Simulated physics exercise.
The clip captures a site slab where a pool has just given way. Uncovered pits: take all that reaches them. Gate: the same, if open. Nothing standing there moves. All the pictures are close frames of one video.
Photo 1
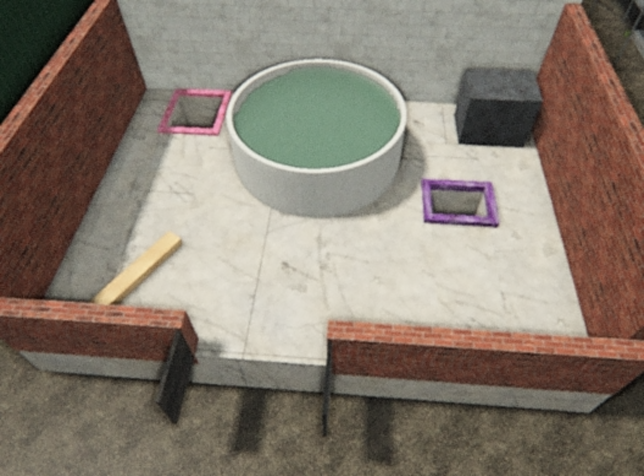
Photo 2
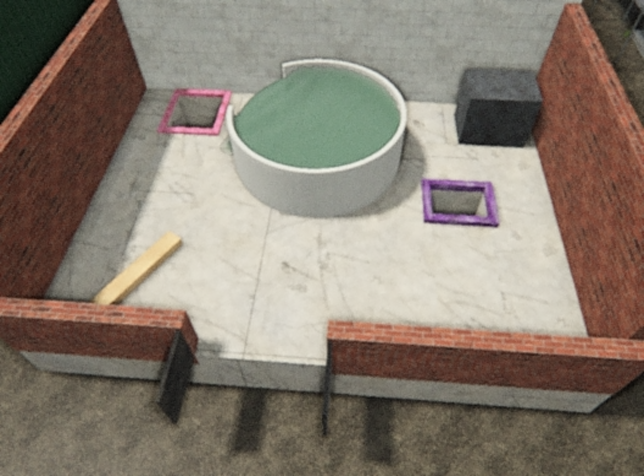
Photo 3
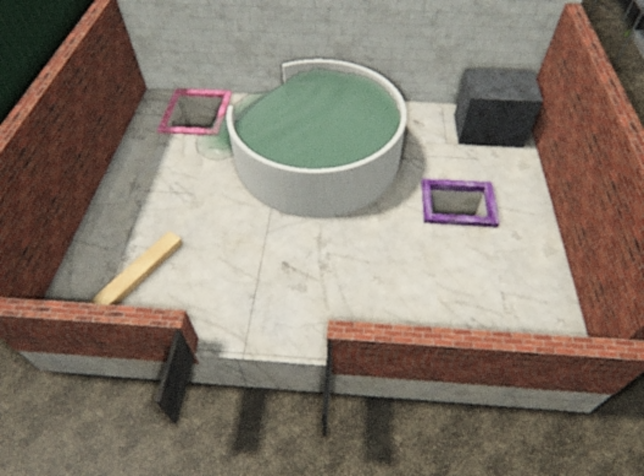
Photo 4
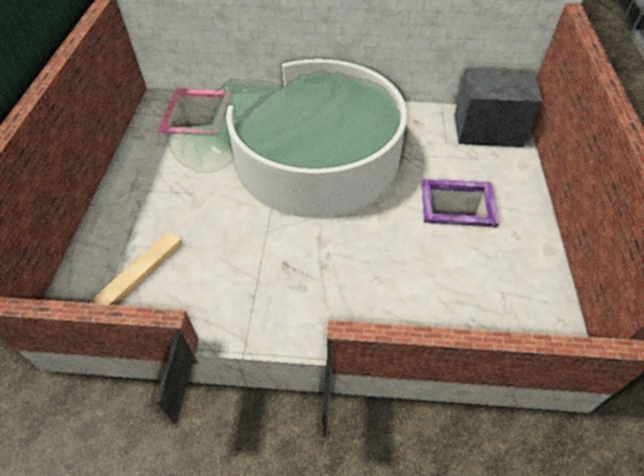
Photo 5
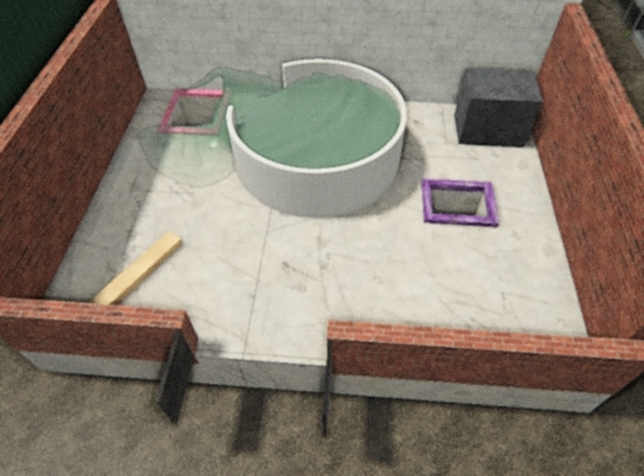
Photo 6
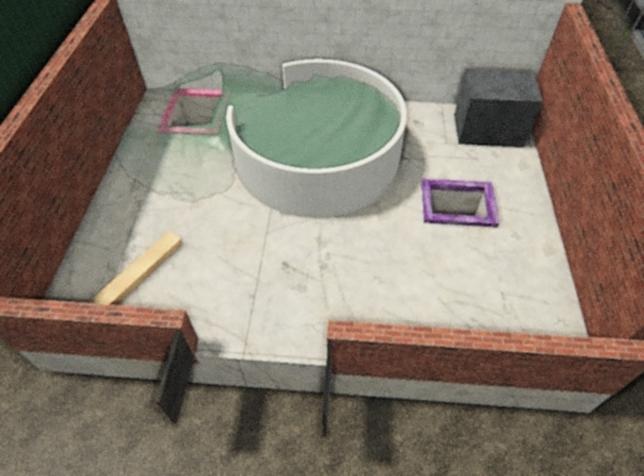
Green water pouring from a gap in the round pool's left side, spreading across the pale slab around the pink-edged pit.
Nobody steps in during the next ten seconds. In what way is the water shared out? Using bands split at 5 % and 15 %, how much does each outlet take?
At the end, gate: The bottom band. Pink pit: The top band. Purple pit: The bottom band.
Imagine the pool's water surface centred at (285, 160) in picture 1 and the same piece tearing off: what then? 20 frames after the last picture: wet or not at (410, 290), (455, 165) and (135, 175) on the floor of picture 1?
Spot 1 unwetted, spot 2 unwetted, spot 3 wetted.
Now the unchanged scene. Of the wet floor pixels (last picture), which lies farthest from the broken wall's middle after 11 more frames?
My guess would be about (32, 325).
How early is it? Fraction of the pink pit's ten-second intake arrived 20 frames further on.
Around 70 in a hundred.
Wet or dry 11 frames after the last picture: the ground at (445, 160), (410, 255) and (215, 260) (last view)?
Listed points: Unwetted / unwetted / unwetted.
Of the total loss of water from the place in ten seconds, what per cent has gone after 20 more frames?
About 70 per cent.
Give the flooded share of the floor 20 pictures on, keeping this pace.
By my count, 40 percent.
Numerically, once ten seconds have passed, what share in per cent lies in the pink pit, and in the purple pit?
I'd put them at roughly 58 and 0 per cent respectively.
A moment on, water covers 20 % of the floor; the gate 0 %, the pink pit 16 %, the purple pit 0 %.
Next, water covers 30 % of the floor; the gate 0 %, the pink pit 29 %, the purple pit 0 %.
Then, water covers 40 % of the floor; the gate 0 %, the pink pit 41 %, the purple pit 0 %.
Later, water covers 65 % of the floor; the gate 0 %, the pink pit 52 %, the purple pit 0 %.
In the end, water covers 85 % of the floor; the gate 0 %, the pink pit 58 %, the purple pit 0 %.
